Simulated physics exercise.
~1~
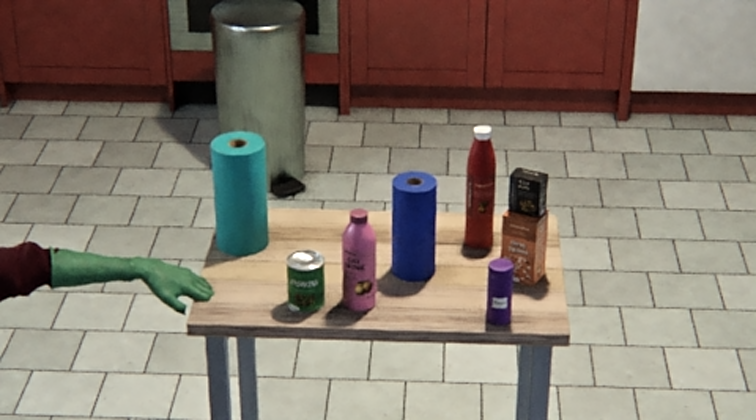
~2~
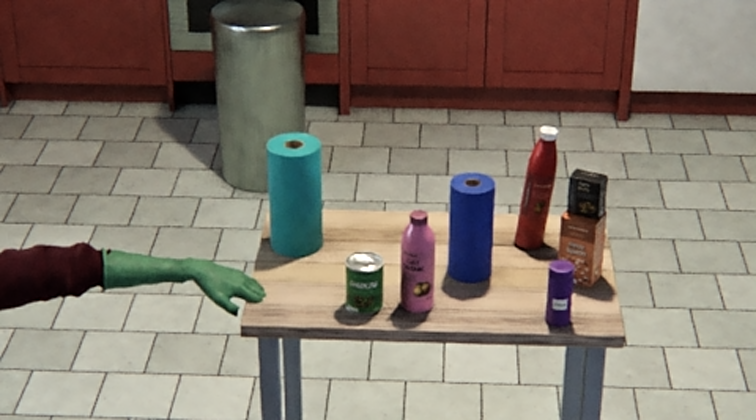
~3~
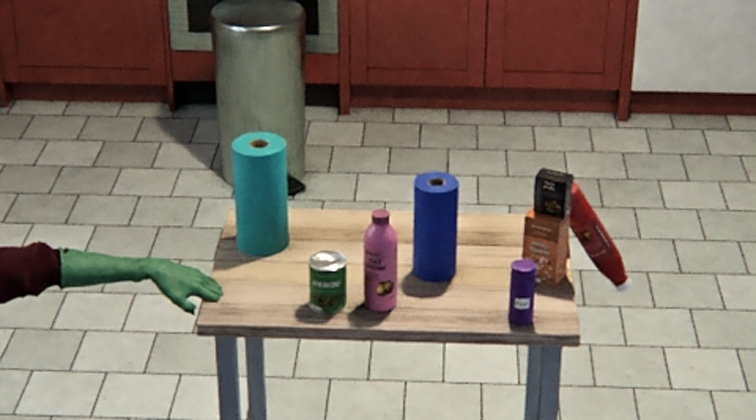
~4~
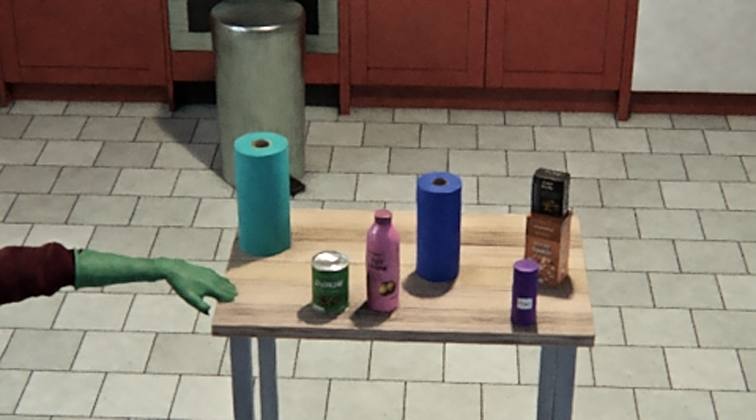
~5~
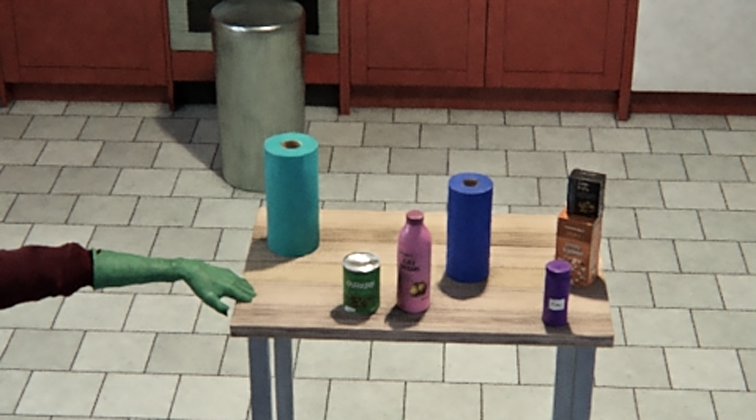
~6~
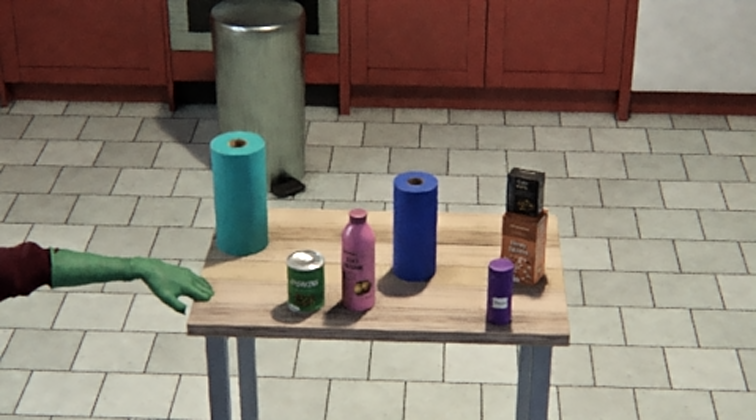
To begin with, a green hand in a dark red sleeve reaches toward the left edge of a wooden table holding a turquoise roll, a blue roll, a green tin, a pink bottle, a purple shaker, a tall red bottle and a black packet stacked on an orange carton. The table shifts right with everything upright. As it moves back left, the red bottle tips over the right side and falls upside down, dropping out of sight. The table slides right again, then returns left. The remaining items still stand on top, the black packet resting on the carton.
